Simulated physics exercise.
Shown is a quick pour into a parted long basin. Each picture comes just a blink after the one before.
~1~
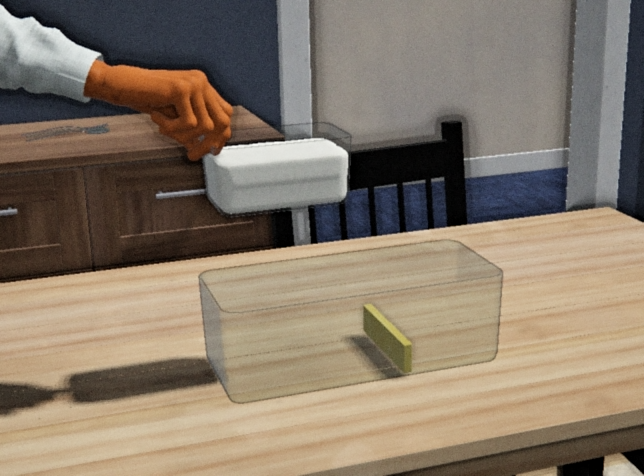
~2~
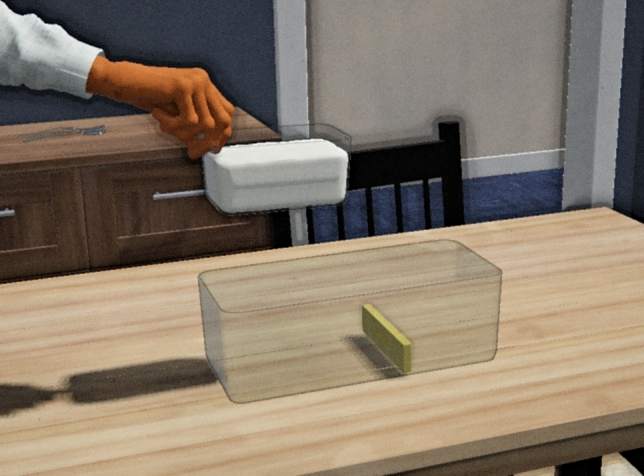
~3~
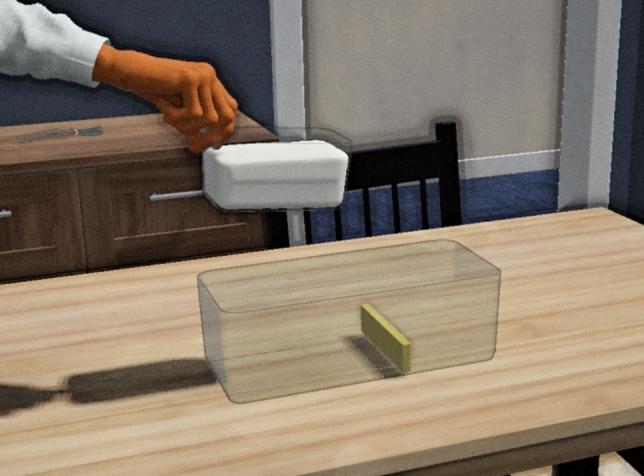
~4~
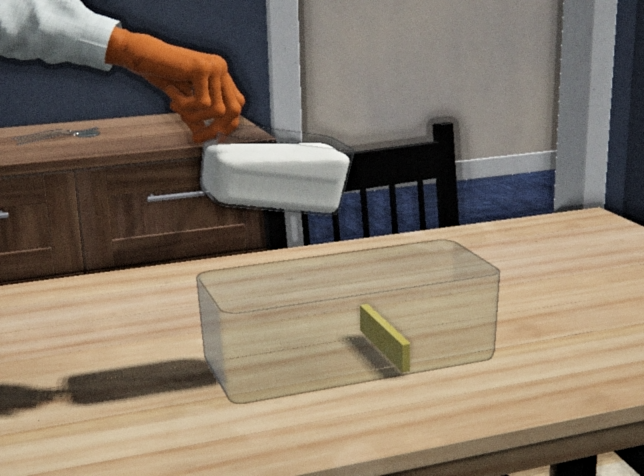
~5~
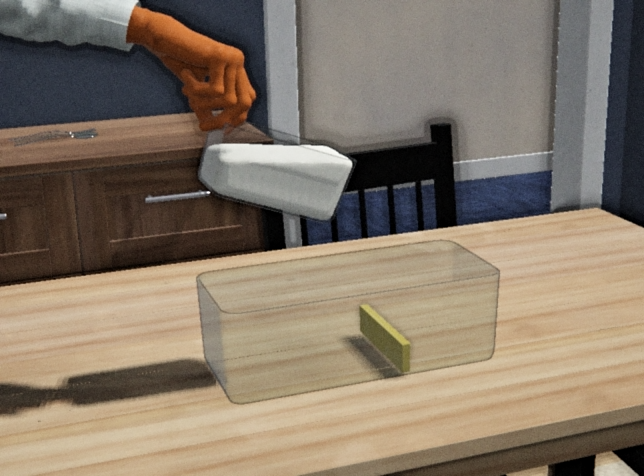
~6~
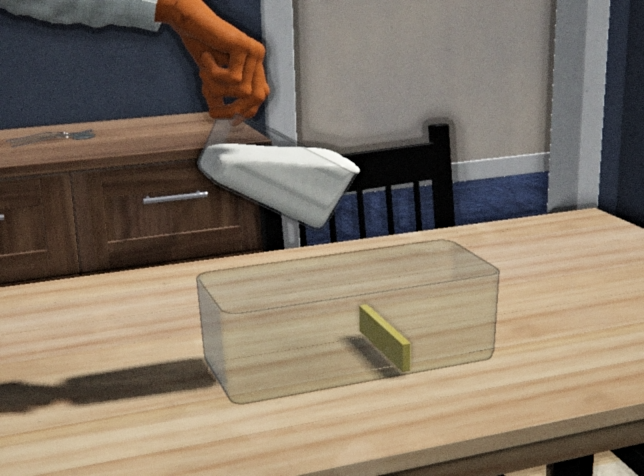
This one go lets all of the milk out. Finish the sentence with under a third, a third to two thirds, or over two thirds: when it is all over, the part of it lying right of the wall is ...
... a third to two thirds.
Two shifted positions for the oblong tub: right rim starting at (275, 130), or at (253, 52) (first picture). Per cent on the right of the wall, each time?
Close to 15 % for the first start and close to 15 % for the second.
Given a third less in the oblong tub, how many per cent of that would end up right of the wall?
About 30 in a hundred.
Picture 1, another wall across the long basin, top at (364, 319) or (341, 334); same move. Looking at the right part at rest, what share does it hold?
About 75 per cent, then about 80 per cent.
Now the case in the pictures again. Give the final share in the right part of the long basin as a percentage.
That works out to roughly 45 percent.
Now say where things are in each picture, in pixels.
In the first picture, tilt 0°; pouring edge (341, 131); surface from (209, 157) to (337, 145); the long basin's rim runs from (210, 294) to (480, 257); the wall's top is at (386, 325).
In the second picture, tilt 1°; pouring edge (341, 133); surface from (209, 157) to (337, 145).
In the third picture, tilt 5°; pouring edge (342, 137); surface from (209, 155) to (337, 147).
In the fourth picture, tilt 12°; pouring edge (343, 145); surface from (211, 154) to (338, 150).
In the fifth picture, tilt 21°; pouring edge (345, 156); surface from (211, 154) to (342, 153).
In the sixth picture, tilt 31°; pouring edge (345, 169); surface from (210, 154) to (339, 158); 3 per cent is over the edge.
A moment on, the oblong tub is tipped on its side and 27 per cent is still to pour, 4 is left of the wall and 24 right of it.
Next, the oblong tub is tipped on its side and 7 per cent is still to pour, 33 is left of the wall and 53 right of it.
Then the oblong tub is tipped on its side and 2 per cent is still to pour, 44 is left of the wall and 47 right of it.
Later the oblong tub is tipped on its side and 1 per cent is still to pour, 50 is left of the wall and 46 right of it.
Finally, 51 per cent lies left of the wall, 46 right of it and 3 outside.
